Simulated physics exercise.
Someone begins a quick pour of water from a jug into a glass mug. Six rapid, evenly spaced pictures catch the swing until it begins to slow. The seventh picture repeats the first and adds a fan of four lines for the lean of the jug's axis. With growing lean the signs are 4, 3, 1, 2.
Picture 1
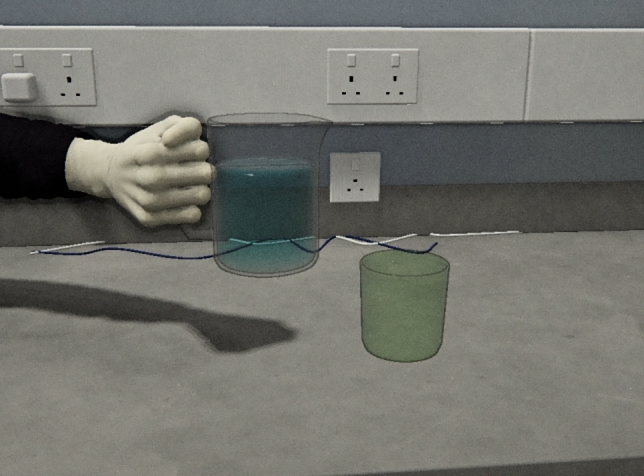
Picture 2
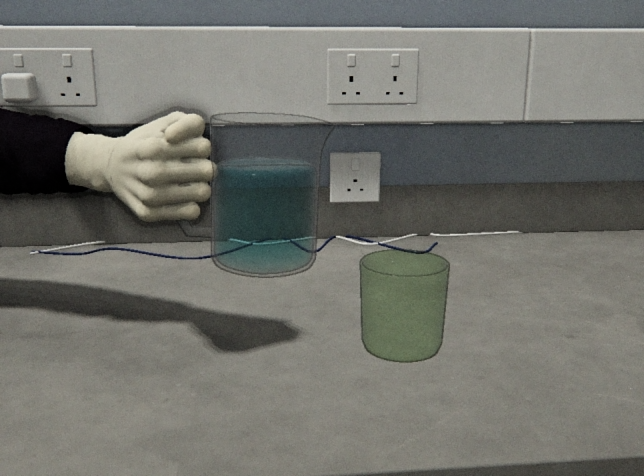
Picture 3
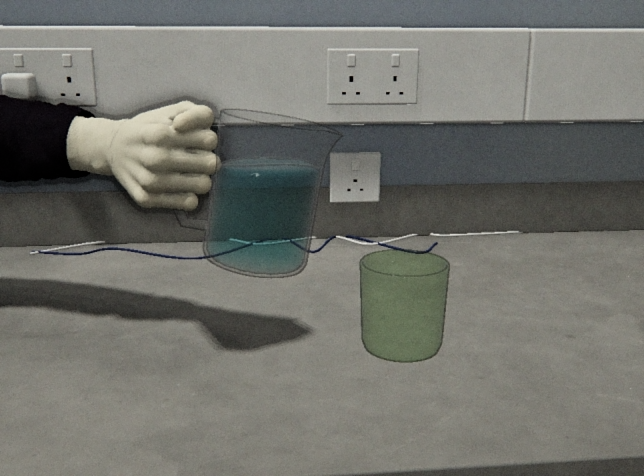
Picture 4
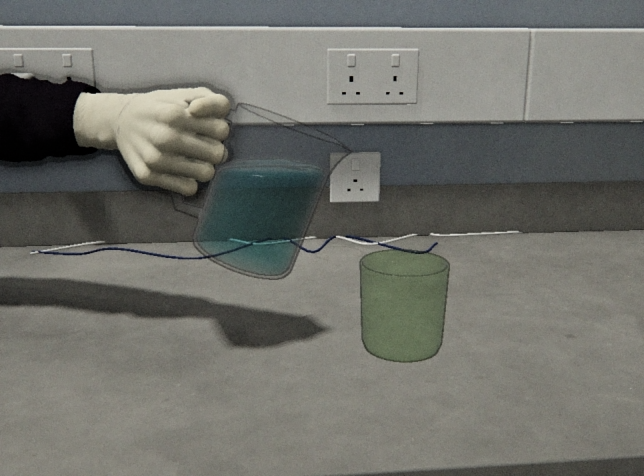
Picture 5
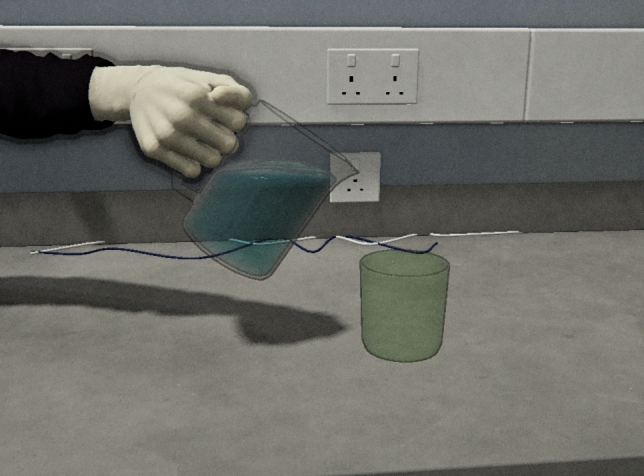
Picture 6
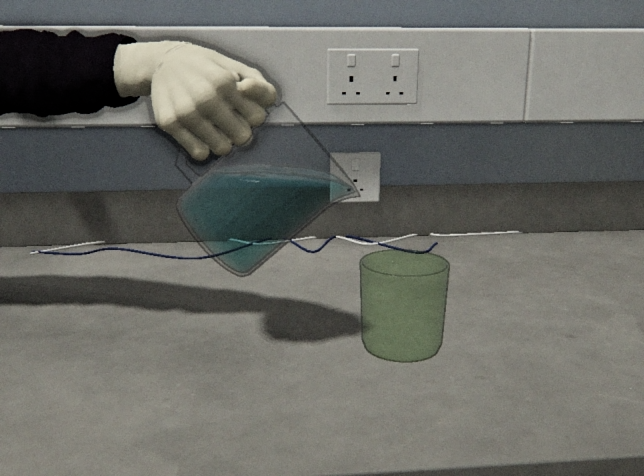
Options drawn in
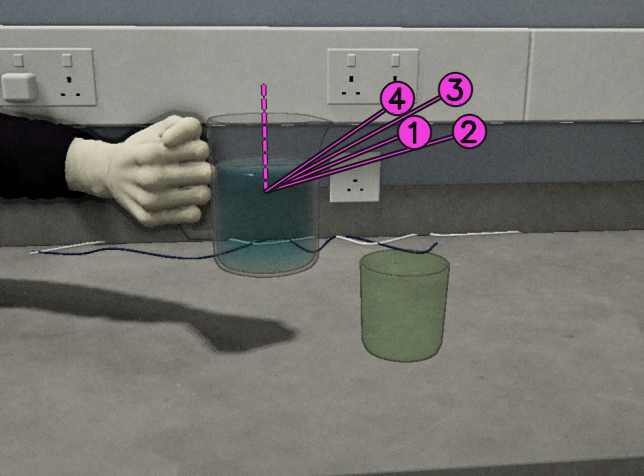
To begin with, a gloved hand at the left holds a clear jug of teal liquid almost upright, above and left of a green glass container on a grey surface. The hand then rises and turns, tilting the jug steadily rightward until the liquid reaches its lip, with none leaving it.
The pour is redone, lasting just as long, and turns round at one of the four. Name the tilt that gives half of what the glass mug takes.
The answer is mark 1.
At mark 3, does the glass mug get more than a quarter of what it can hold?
Yes, clearly.
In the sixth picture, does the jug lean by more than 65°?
No, it does not.
On the marked copy, 1 at (397, 137); 2 at (453, 136); 3 at (440, 97); 4 at (384, 110).
With 1, the glass mug ends with about 48 % of what it can hold.
With 2, the glass mug ends with about 64 % of what it can hold.
With 3, the glass mug ends with about 33 % of what it can hold.
With 4, the glass mug ends with about 20 % of what it can hold.
